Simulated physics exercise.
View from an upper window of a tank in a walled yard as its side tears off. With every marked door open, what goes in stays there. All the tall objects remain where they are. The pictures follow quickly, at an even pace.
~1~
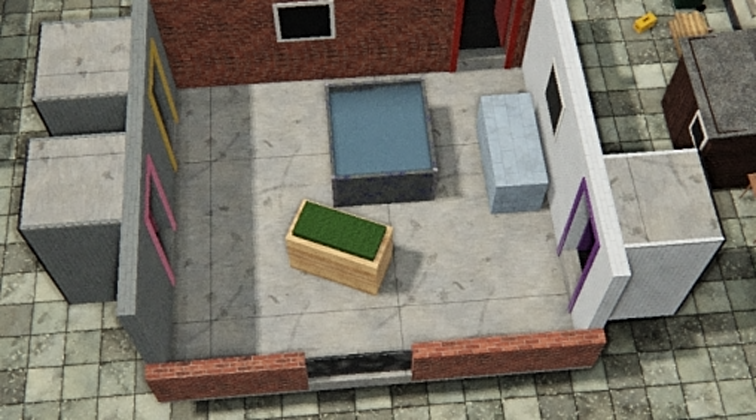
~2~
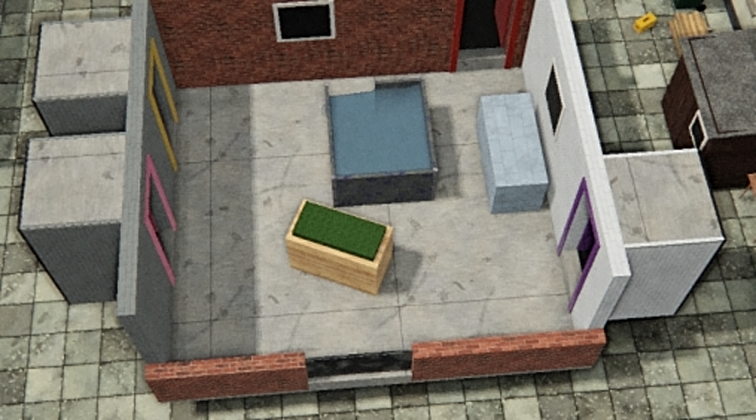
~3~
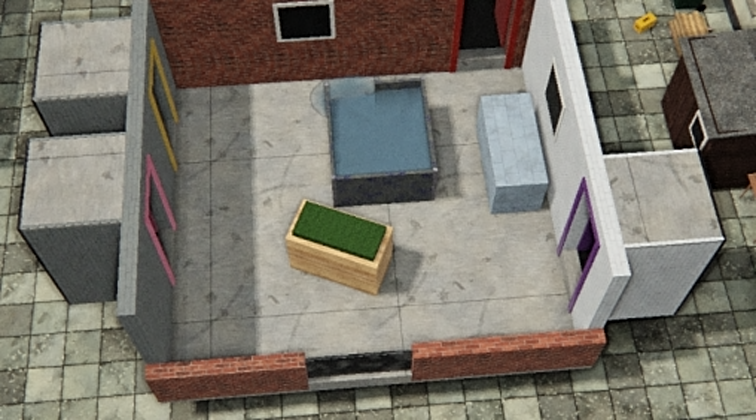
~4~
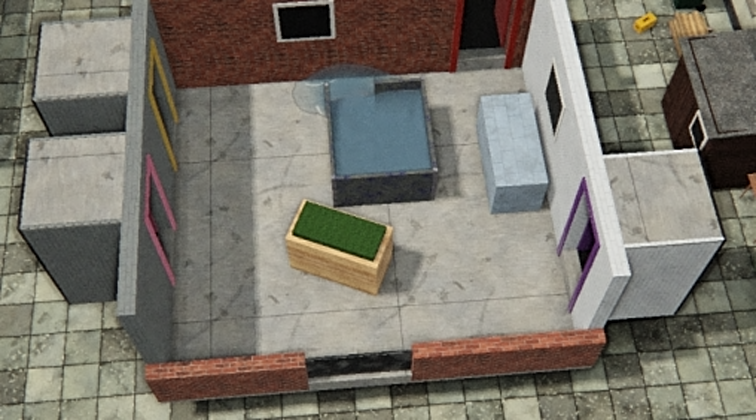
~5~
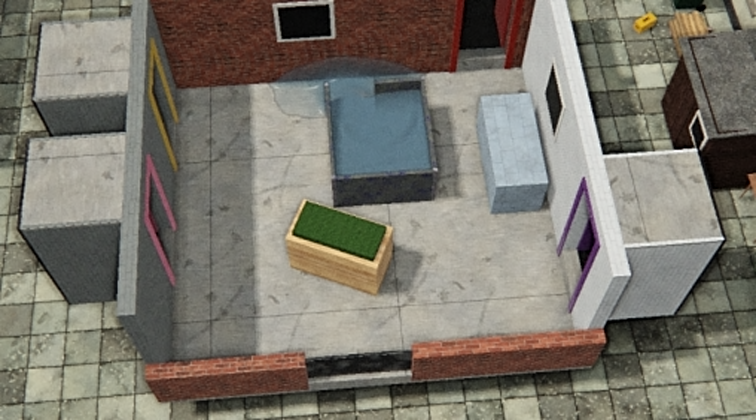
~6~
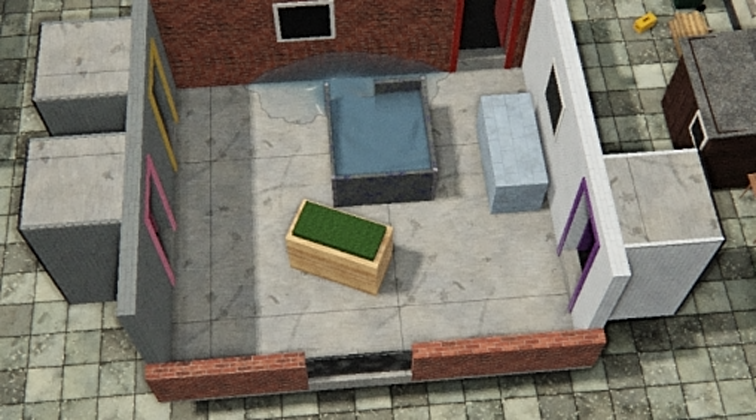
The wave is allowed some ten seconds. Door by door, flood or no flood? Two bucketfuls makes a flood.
Outcome: The yellow door exceeds two buckets; the purple door does not exceed two buckets; the pink door does not exceed two buckets; the red door does not exceed two buckets.
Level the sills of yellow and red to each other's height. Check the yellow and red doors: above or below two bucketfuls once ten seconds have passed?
Log - yellow: Below the mark; red: Above the mark.
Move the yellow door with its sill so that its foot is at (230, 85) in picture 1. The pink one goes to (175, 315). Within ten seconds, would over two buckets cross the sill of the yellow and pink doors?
One by one: The yellow one is under, the pink one holds.
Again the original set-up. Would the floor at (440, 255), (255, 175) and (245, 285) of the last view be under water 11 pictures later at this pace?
The three points read clear, soaked through and clear.
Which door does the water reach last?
Result: The door marked purple.
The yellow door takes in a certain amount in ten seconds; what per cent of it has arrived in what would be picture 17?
Share at that point: Close to 35 in a hundred.
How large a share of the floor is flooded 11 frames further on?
By my count, 35 percent.
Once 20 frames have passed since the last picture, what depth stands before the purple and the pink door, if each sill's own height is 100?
I reckon it's around 10 and then 60 per cent.
A moment on, water covers 25 % of the floor; the yellow door wet at the sill, nothing in, the purple door not reached, the pink door not reached, the red door wet at the sill, nothing in.
Next, water covers 35 % of the floor; the yellow door over two buckets in, the purple door not reached, the pink door wet at the sill, nothing in, the red door wet at the sill, nothing in.
Then, water covers 55 % of the floor; the yellow door over two buckets in, the purple door wet at the sill, nothing in, the pink door wet at the sill, nothing in, the red door wet at the sill, nothing in.
Later, water covers 85 % of the floor; the yellow door far over two buckets in, the purple door wet at the sill, nothing in, the pink door wet at the sill, nothing in, the red door wet at the sill, nothing in.
In the end, water covers 95 % of the floor; the yellow door far over two buckets in, the purple door wet at the sill, nothing in, the pink door wet at the sill, nothing in, the red door wet at the sill, nothing in.
